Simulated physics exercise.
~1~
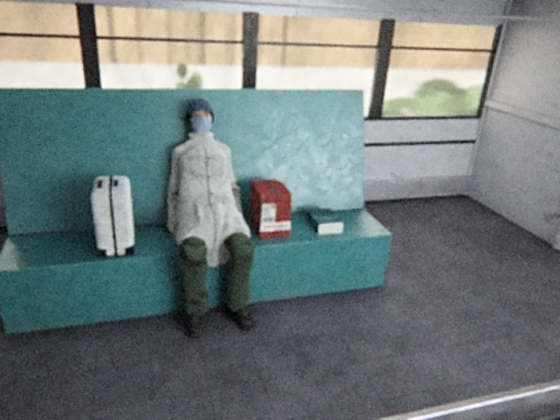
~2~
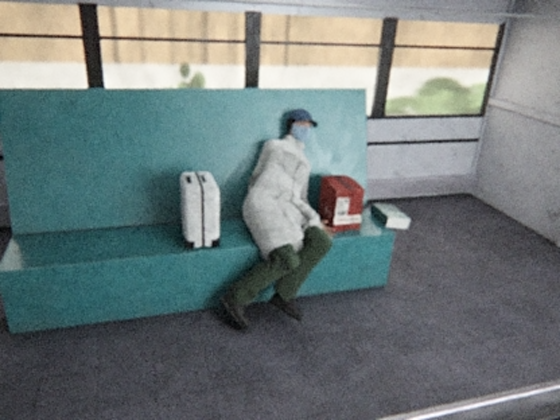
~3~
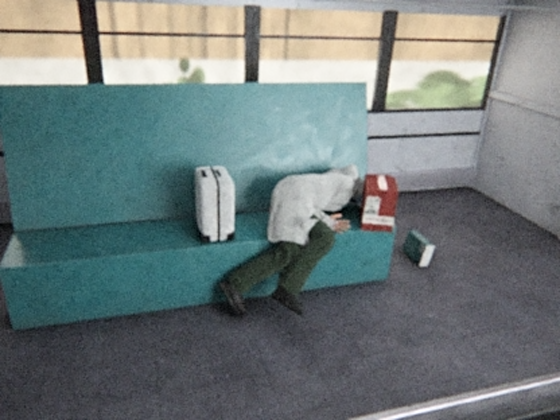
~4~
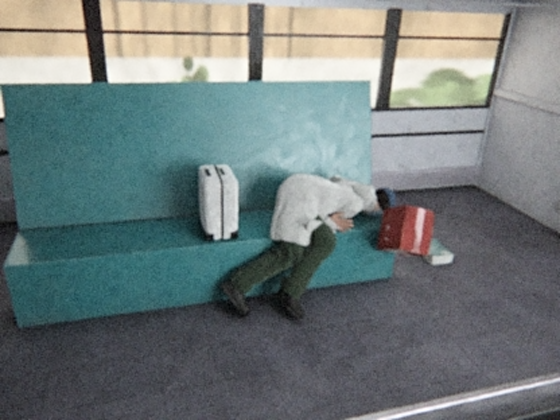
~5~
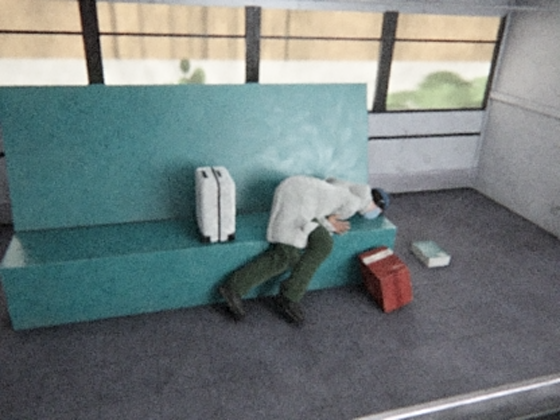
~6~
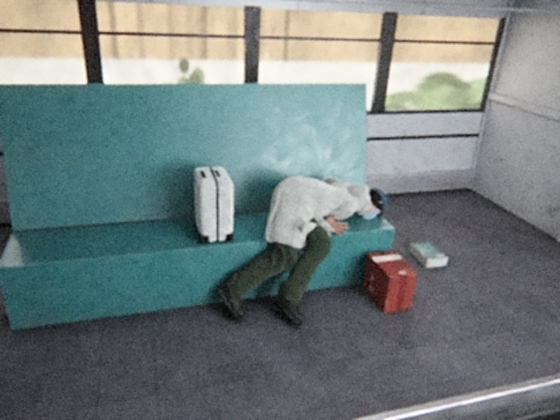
On a teal bench, a masked, limp sleeper sliding right and slumping sideways, red pack and folder falling, white case staying upright.
